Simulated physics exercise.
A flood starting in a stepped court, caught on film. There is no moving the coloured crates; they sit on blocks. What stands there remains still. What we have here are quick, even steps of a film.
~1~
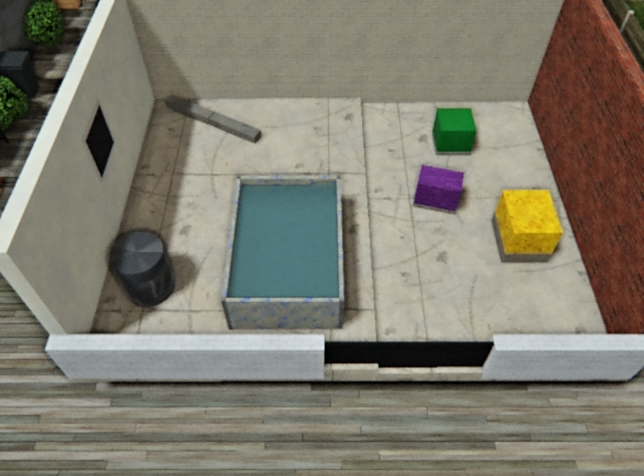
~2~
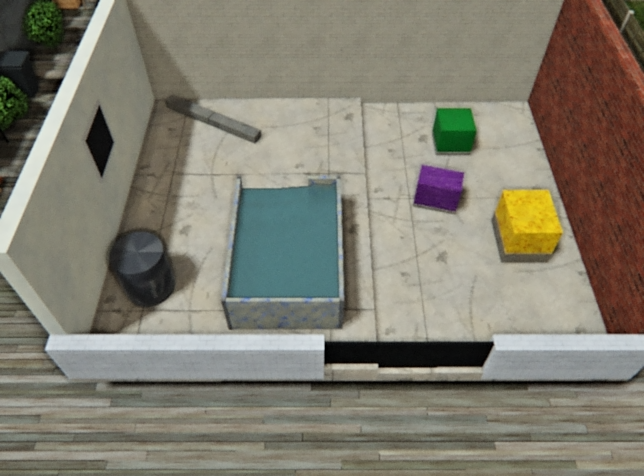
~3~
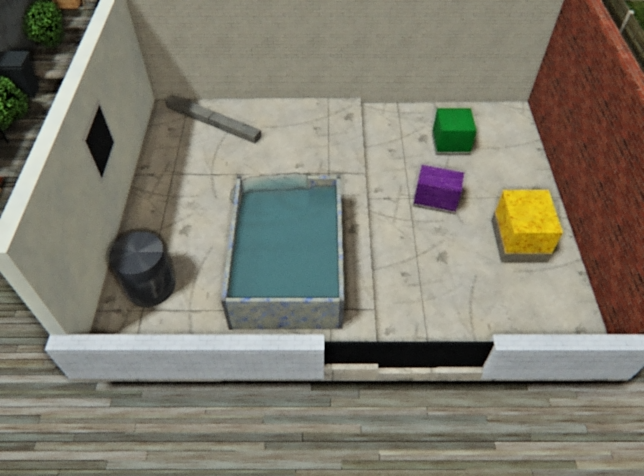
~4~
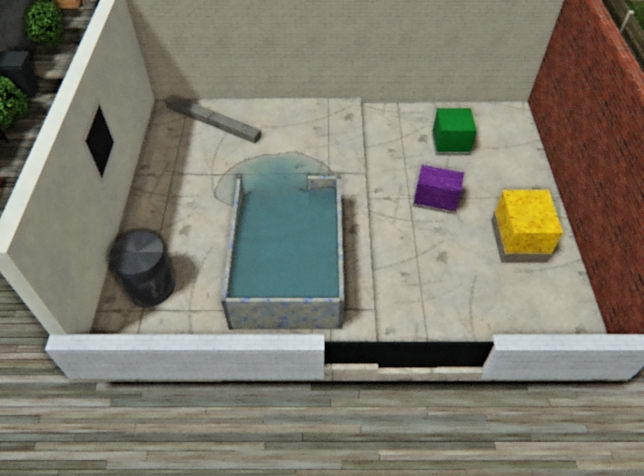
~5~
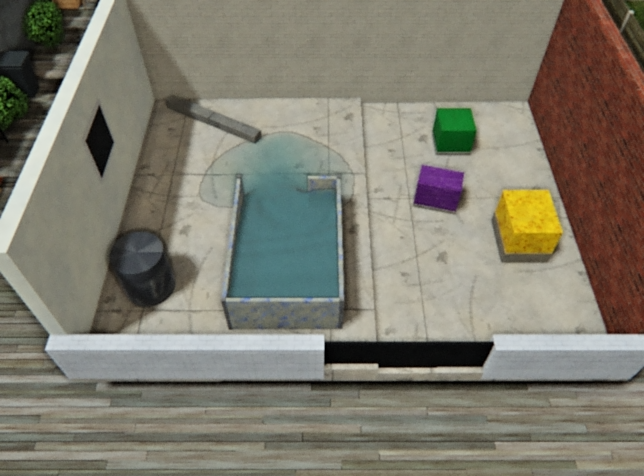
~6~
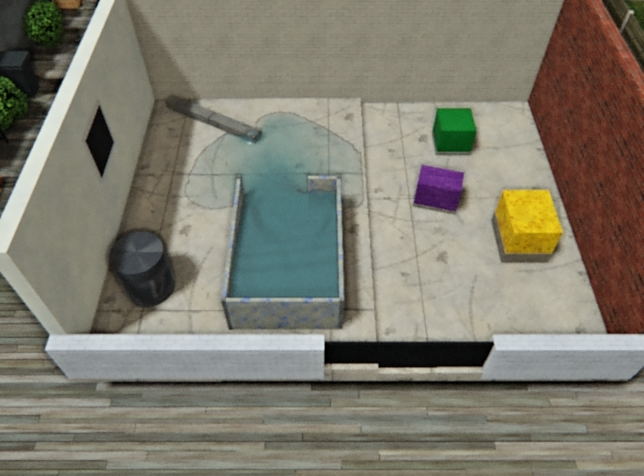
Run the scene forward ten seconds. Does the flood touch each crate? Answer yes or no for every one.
Yellow crate: No; green crate: Yes; purple crate: Yes.
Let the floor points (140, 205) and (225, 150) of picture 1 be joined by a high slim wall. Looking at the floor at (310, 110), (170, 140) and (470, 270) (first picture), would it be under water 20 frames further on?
First inundated, then inundated, then unwetted.
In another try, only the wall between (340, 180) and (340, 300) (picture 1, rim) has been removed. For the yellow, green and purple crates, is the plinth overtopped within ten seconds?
Going through them, the yellow crate gets reached, the green crate gets reached and the purple crate gets reached.
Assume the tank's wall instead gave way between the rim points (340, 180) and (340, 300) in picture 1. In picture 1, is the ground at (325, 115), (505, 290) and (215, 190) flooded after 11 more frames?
Taken in turn, that's not reached, reached, and finally not reached.
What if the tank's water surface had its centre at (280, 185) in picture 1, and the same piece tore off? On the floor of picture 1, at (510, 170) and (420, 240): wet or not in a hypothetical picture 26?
In turn: Dry, clear.
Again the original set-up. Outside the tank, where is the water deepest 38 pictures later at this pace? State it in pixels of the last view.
My best guess is roughly (84, 355).
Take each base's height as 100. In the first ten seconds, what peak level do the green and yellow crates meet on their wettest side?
Around 160 % and 50 %.
A moment on, water covers 25 % of the floor; the yellow crate not reached, the green crate not reached, the purple crate not reached.
Next, water covers 30 % of the floor; the yellow crate not reached, the green crate not reached, the purple crate water round its plinth.
Then, water covers 40 % of the floor; the yellow crate not reached, the green crate water round its plinth, the purple crate water round its plinth.
Later, water covers 70 % of the floor; the yellow crate water round its plinth, the green crate water round its plinth, the purple crate water round its plinth.
In the end, water covers 95 % of the floor; the yellow crate stayed above the water, the green crate was topped, the purple crate was topped.
